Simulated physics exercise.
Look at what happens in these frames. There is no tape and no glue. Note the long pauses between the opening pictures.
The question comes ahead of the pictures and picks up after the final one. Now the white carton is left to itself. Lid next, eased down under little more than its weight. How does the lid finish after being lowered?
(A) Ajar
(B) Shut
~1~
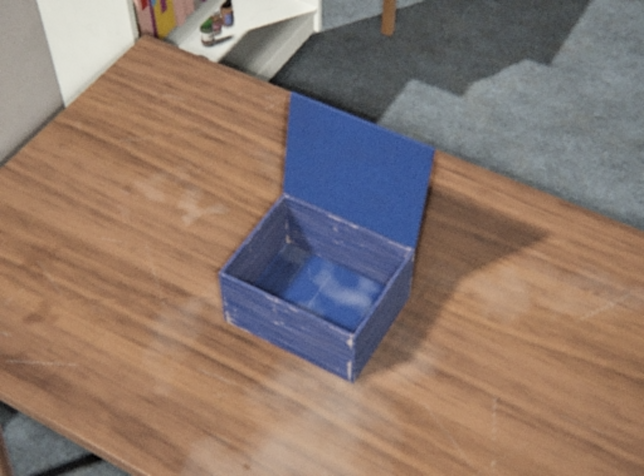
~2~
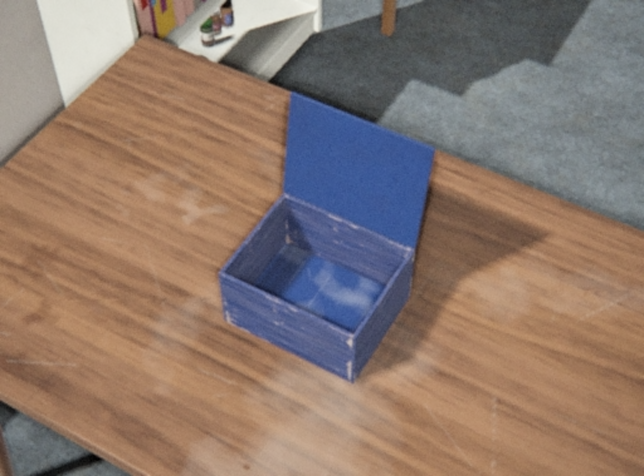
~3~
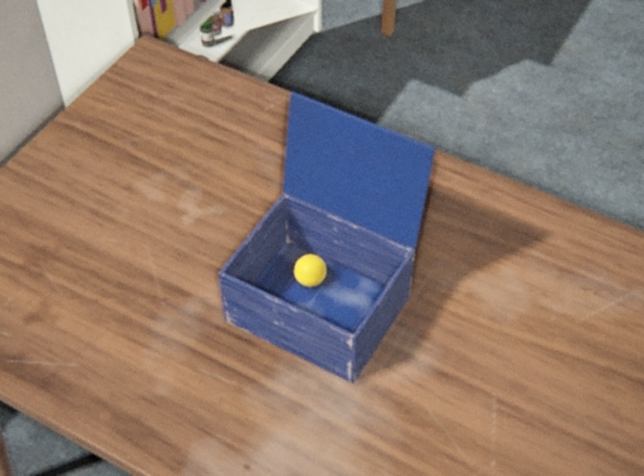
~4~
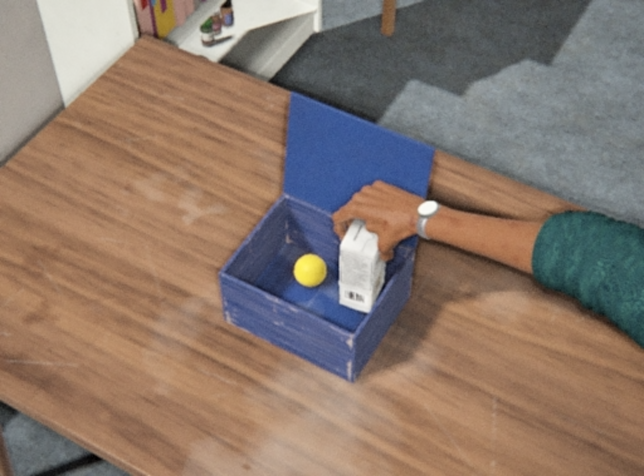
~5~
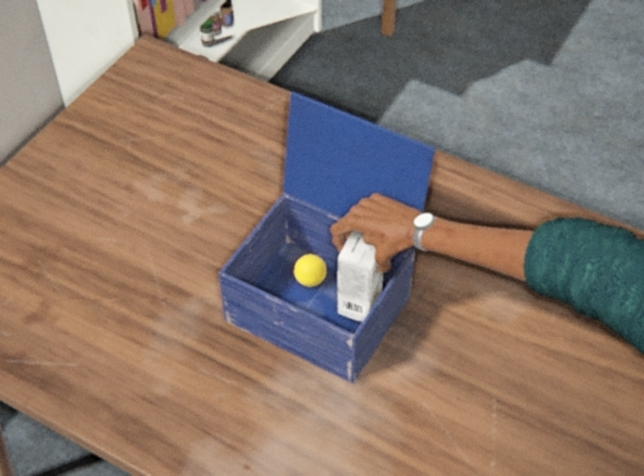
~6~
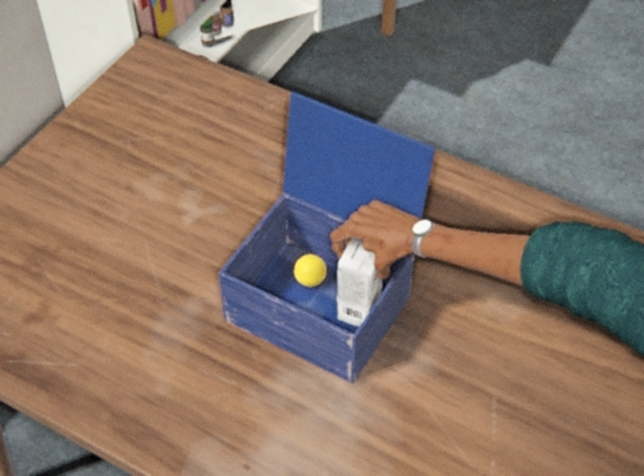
Option A: Ajar.
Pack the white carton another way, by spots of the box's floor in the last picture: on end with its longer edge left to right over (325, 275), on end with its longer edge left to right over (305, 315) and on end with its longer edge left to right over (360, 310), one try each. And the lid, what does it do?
First try: It comes fully down; second try: It gets propped open; third try: It gets propped open.
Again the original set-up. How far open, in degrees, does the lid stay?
I'd put it at roughly 35°.
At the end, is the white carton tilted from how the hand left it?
At the finish the white carton holds its orientation.
Then, 1.40 s on from there, lid 73° above the rim.
Then, 1.70 s on from there, lid 46° above the rim.
In the end, lid 33° above the rim; both unmoved. At the end, from the last picture's camera, white carton near (358, 287).
